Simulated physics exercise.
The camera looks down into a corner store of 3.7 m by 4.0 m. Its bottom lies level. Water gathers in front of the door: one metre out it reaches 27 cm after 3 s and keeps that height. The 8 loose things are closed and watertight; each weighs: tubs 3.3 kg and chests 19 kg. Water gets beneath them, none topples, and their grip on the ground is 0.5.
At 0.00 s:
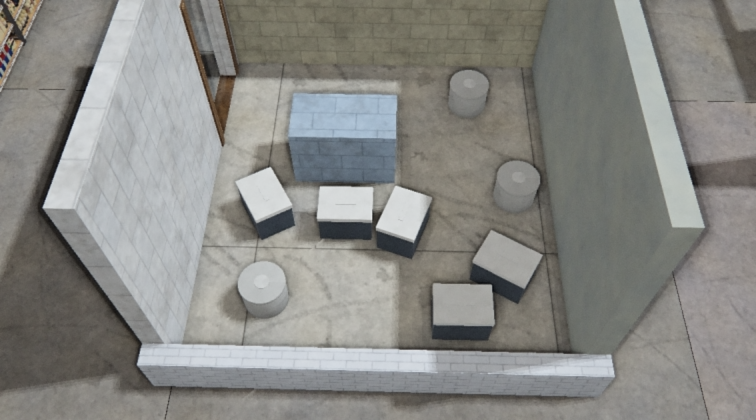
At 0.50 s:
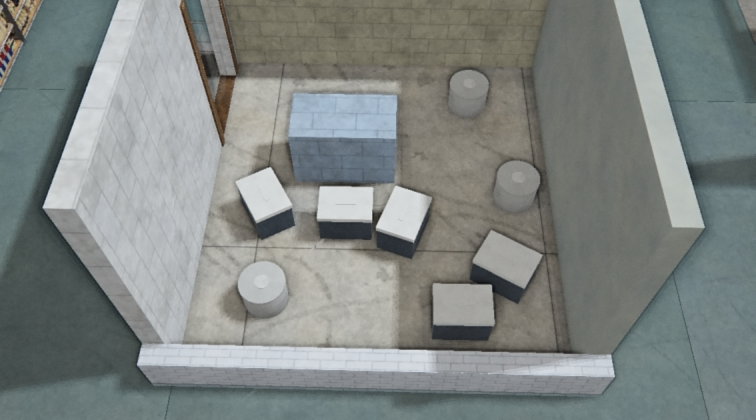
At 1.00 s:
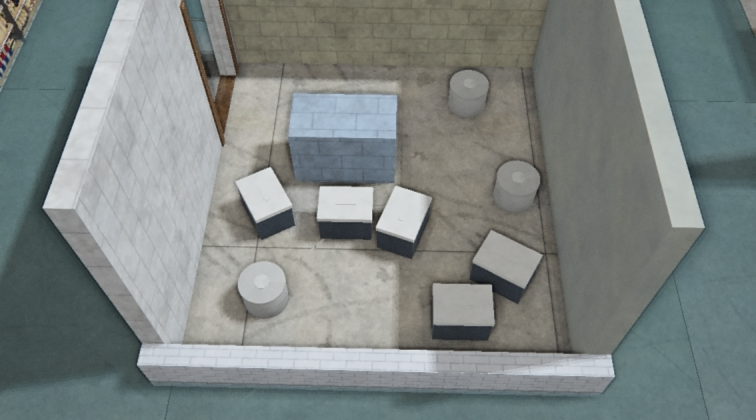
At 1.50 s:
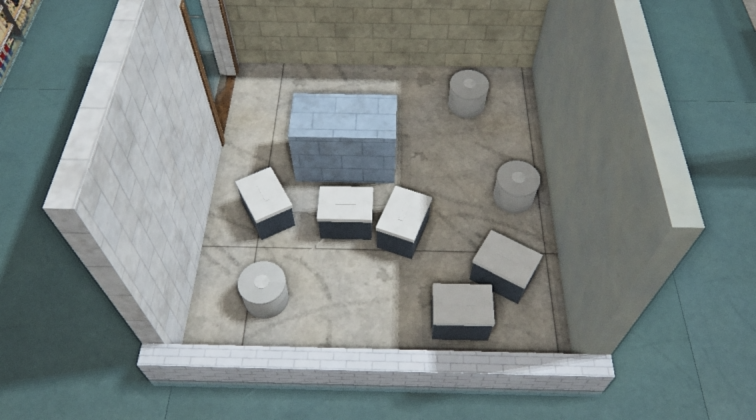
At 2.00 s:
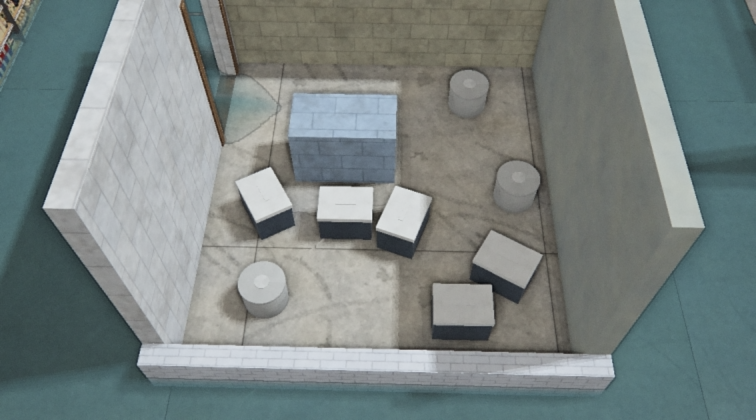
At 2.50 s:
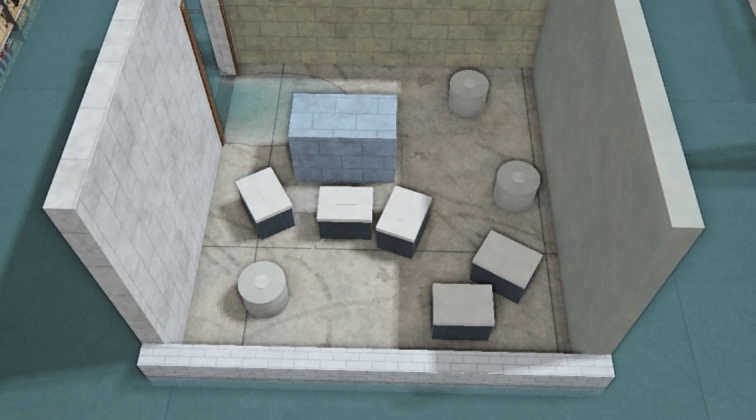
A small walled room with a concrete floor, pale brick on the left and a tan brick back wall, is seen from high above its low front wall. A light blue brick block stands near the back, with pale-topped boxes and grey round tubs around it. Blue-green water covers the ground outside, then spreads in through the back-left doorway, while the objects and camera stay still.
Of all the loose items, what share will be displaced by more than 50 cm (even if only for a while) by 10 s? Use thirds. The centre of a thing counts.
That comes to between one and two thirds.
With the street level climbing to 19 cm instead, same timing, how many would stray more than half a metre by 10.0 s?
Then 2.
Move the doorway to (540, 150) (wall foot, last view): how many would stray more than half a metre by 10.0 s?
In that case 7 of them.
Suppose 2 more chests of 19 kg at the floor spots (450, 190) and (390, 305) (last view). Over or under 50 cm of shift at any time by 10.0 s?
In that order: Less, past it.
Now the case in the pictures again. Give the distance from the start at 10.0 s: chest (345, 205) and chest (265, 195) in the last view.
In turn: 5 cm, 5 cm.
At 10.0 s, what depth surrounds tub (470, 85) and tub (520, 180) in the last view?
About 11 and 16 cm.
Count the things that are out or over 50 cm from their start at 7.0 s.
By then 2.
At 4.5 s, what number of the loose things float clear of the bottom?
1 of them.
After 3.5 s 0 of 8 are over 50 cm from their spots; 0 afloat.
After 4.5 s 1 of 8 are over 50 cm from their spots; 1 afloat.
After 7.0 s 2 of 8 are over 50 cm from their spots; 3 afloat.
After 10.0 s 5 of 8 are over 50 cm from their spots, and 5 have been at some point; 6 afloat.
